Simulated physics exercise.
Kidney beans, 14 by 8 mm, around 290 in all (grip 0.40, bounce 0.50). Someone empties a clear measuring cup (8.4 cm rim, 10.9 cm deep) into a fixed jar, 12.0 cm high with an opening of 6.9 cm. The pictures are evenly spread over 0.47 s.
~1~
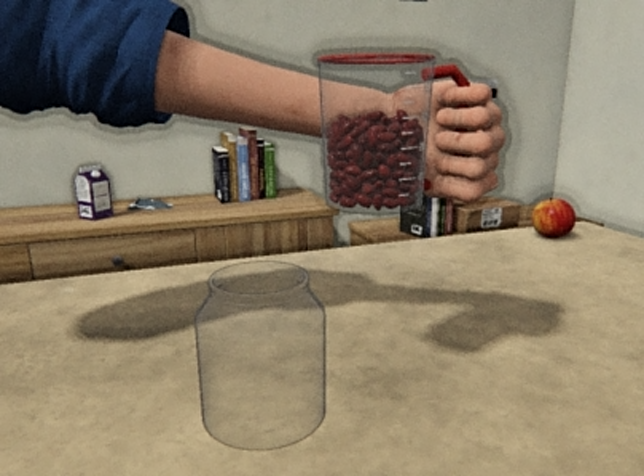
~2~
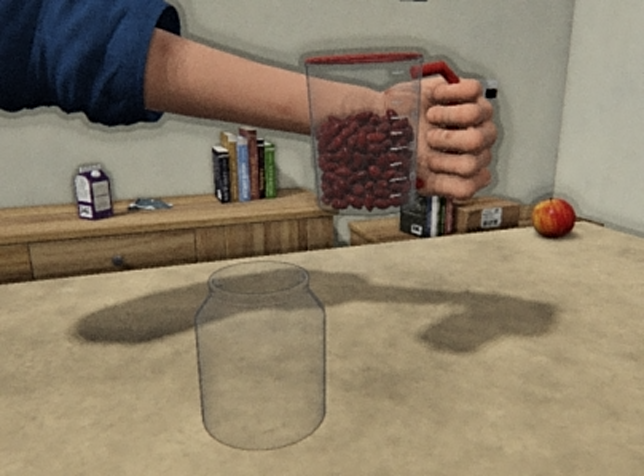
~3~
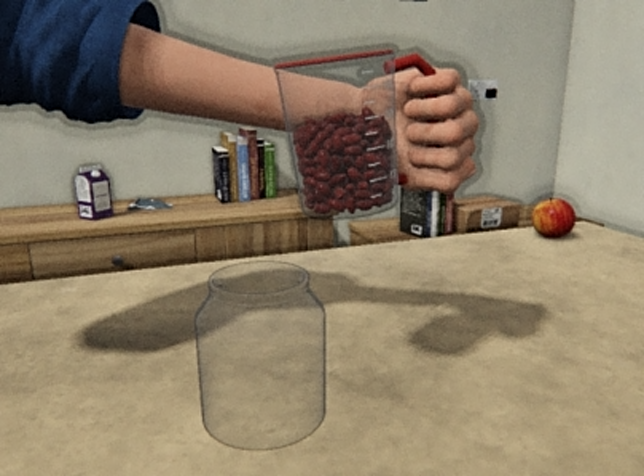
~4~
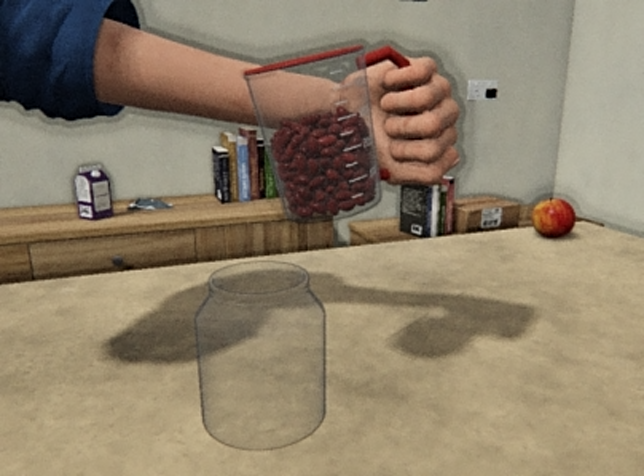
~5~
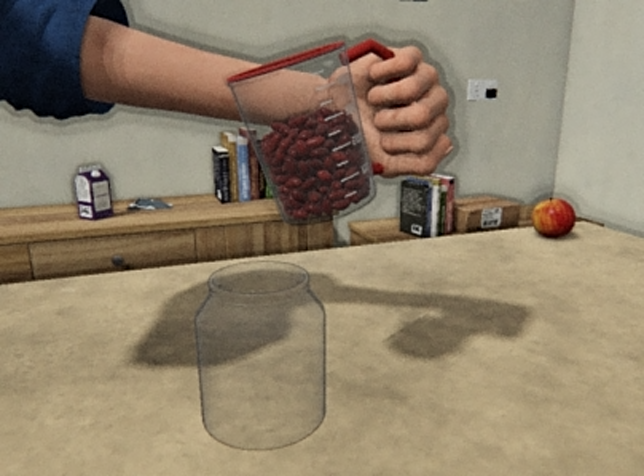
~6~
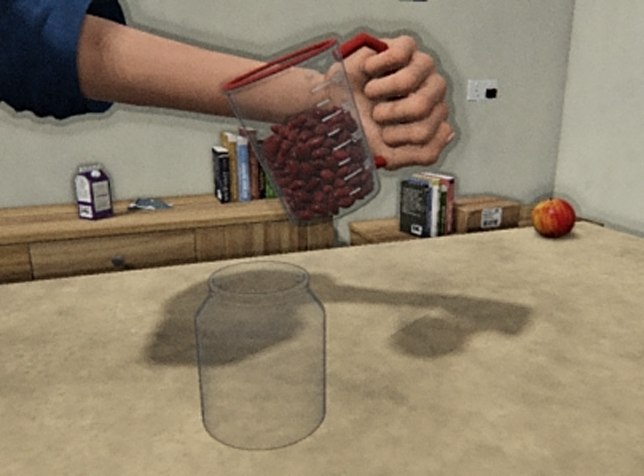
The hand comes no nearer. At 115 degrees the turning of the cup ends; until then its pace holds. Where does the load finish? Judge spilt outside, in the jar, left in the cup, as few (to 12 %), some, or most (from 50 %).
Spilt outside: Some; in the jar: Most; left in the cup: Few.
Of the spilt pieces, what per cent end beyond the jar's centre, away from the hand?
About 100 per cent.
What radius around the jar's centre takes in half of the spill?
About 18 cm.
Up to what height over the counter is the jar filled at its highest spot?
Some 4.0 cm.
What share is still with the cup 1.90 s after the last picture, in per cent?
Some 30 per cent of the load.
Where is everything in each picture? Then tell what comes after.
The first picture shows cup at (375, 134), tilt 0 degrees, lip at (323, 59), moved 0.0 cm; middle of the pieces at (371, 160); jar at (262, 346).
The second picture shows cup at (365, 134), tilt 2 degrees, lip at (309, 61), moved 0.8 cm; middle of the pieces at (362, 160).
The third picture shows cup at (342, 135), tilt 7 degrees, lip at (278, 67), moved 2.7 cm; middle of the pieces at (342, 162).
The fourth picture shows cup at (319, 136), tilt 12 degrees, lip at (247, 73), moved 4.5 cm; middle of the pieces at (321, 163).
The fifth picture shows cup at (308, 136), tilt 17 degrees, lip at (230, 81), moved 5.4 cm; middle of the pieces at (313, 164).
The sixth picture shows cup at (308, 136), tilt 22 degrees, lip at (225, 89), moved 5.4 cm; middle of the pieces at (315, 163); jar at (262, 346).
Then, 0.79 s after the last picture, tilt 66 degrees; the cup holds 100 %, the jar 0 %.
Then, 1.32 s after the last picture, tilt 95 degrees; the cup holds 100 %, the jar 0 %.
Then, 1.90 s after the last picture, tilt 115 degrees; the cup holds 30 %, the jar 35 %.
In the end, spilt 35 %, jar 65 %, still above 0 %.
